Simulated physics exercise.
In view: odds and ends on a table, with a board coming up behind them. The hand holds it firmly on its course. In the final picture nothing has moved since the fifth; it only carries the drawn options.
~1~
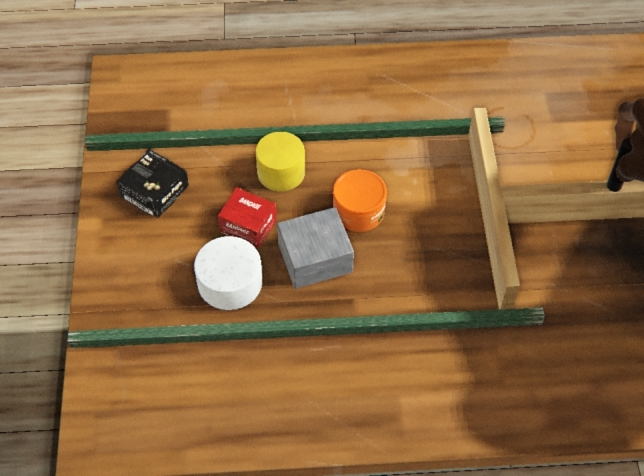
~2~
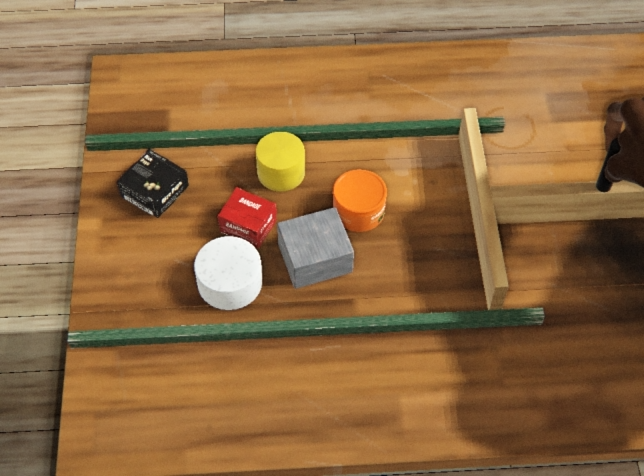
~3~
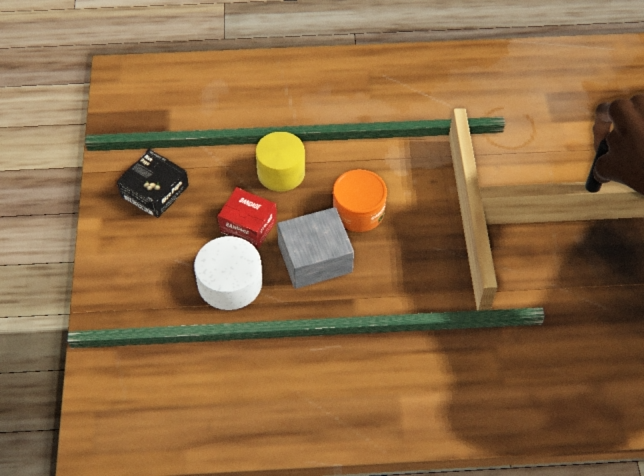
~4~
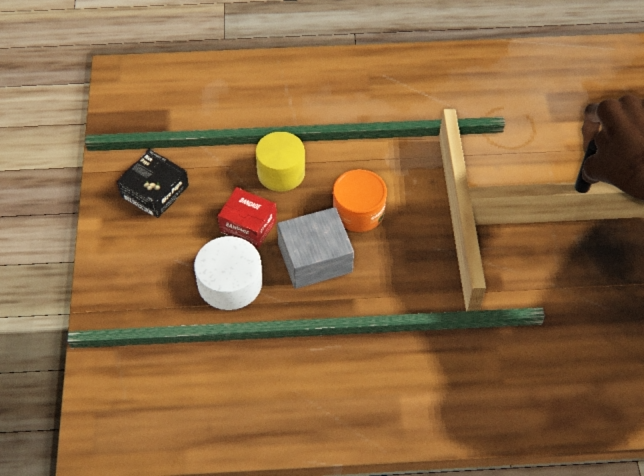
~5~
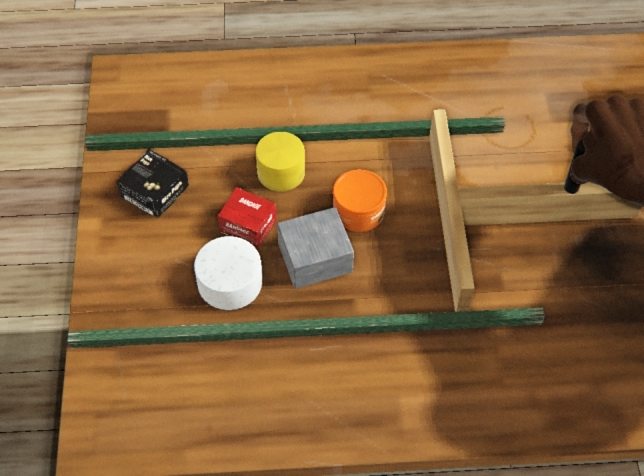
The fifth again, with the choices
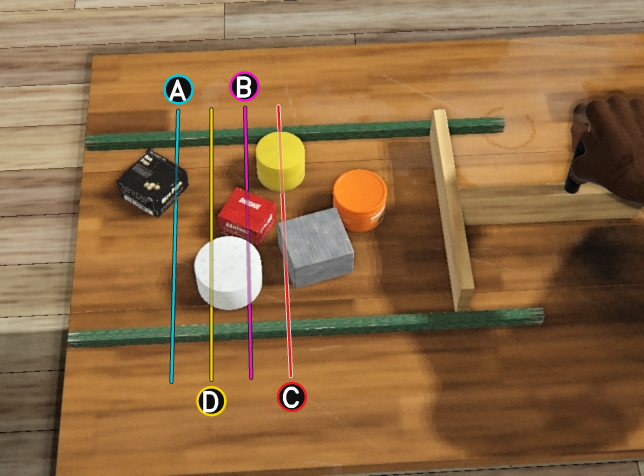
Wooden board pushed by a hand sliding slowly left between green strips, towards small tins, boxes and blocks sitting still.
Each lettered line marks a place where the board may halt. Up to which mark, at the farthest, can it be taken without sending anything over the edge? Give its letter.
It should halt at A.
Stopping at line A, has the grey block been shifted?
Yes.
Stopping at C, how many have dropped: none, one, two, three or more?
The count is none.
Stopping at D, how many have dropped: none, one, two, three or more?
The count is none.
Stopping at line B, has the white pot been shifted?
Yes.
On the marked copy, A at (175, 234); B at (248, 231); C at (284, 229); D at (212, 233).
With A. Early on, board (353, 198); grey block (305, 252); orange tub (318, 197).
Further on, board (255, 203); white pot (162, 295); red box (181, 216).
At the end, board (176, 206); black packet (102, 169); red box (101, 206); nothing has fallen.
As for the rest, B is safe but short; C is safe but short; D is safe but short.
